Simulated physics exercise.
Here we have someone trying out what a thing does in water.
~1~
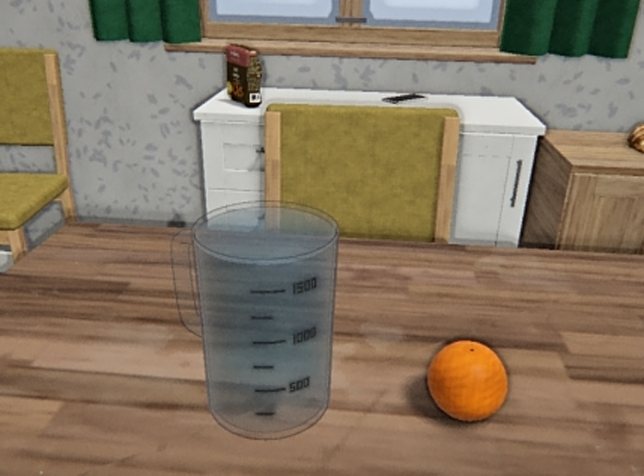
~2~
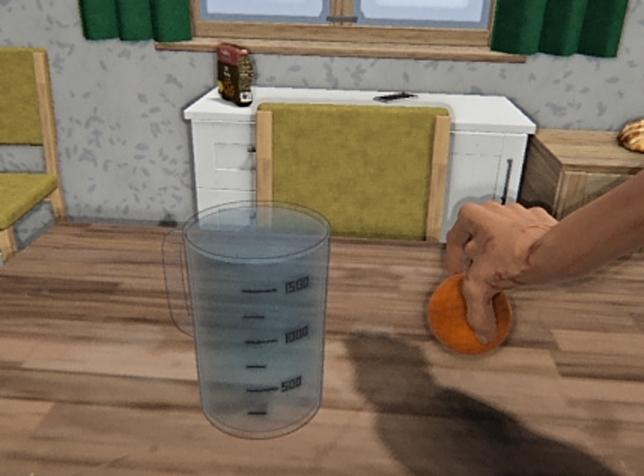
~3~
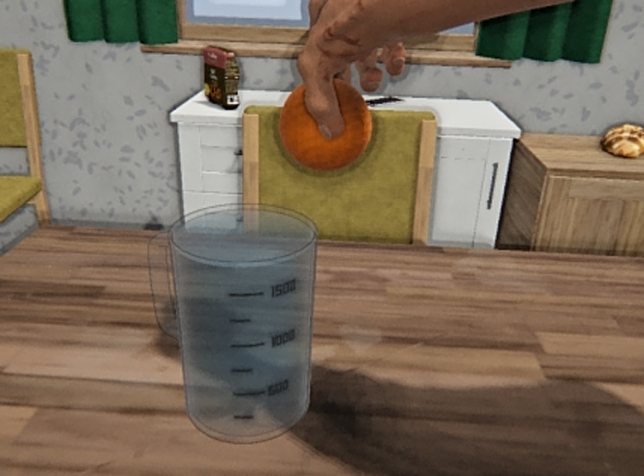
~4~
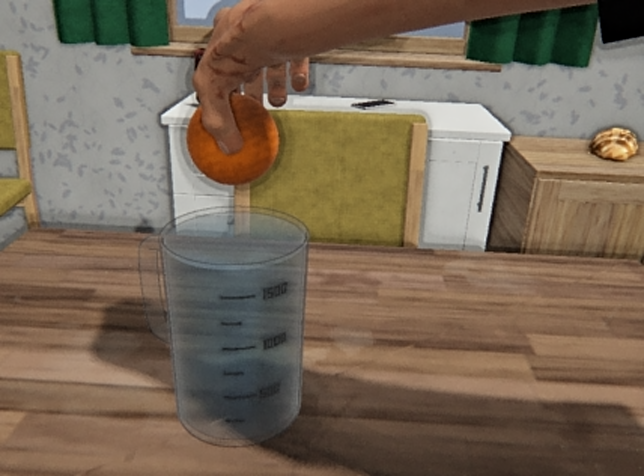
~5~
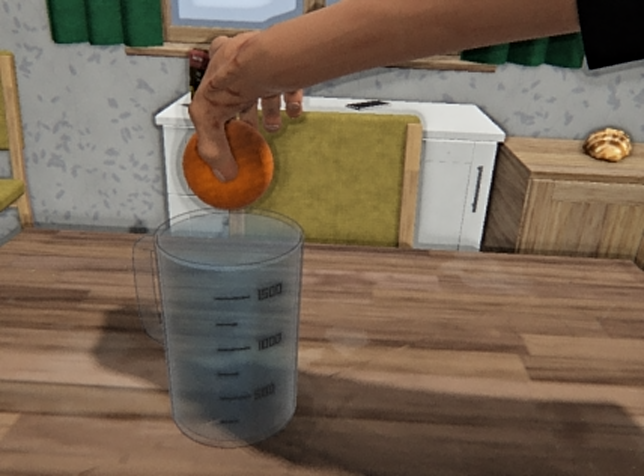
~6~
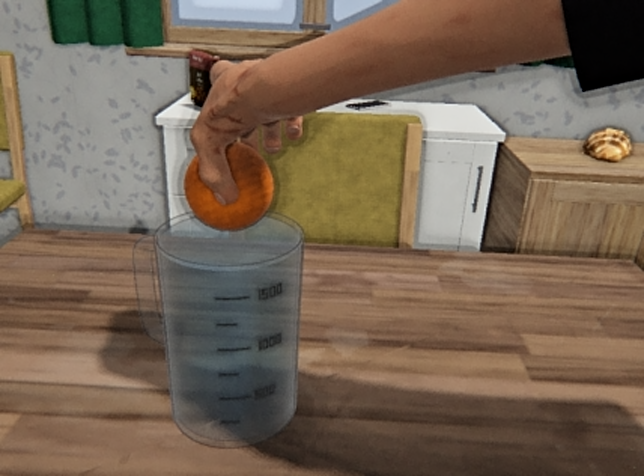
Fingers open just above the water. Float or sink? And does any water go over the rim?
Thing: My guess is afloat; jug: My guess is spillover.
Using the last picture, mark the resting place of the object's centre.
Its centre settles around (231, 255).
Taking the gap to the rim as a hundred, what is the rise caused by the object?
By my reckoning, it comes to 250 percent.
Next, the orange enters the water; the jug is full to the brim.
After that, the orange comes up again; the jug is full to the brim; it has run over.
Finally, the orange rides on the surface; the jug is full to the brim; it has run over.
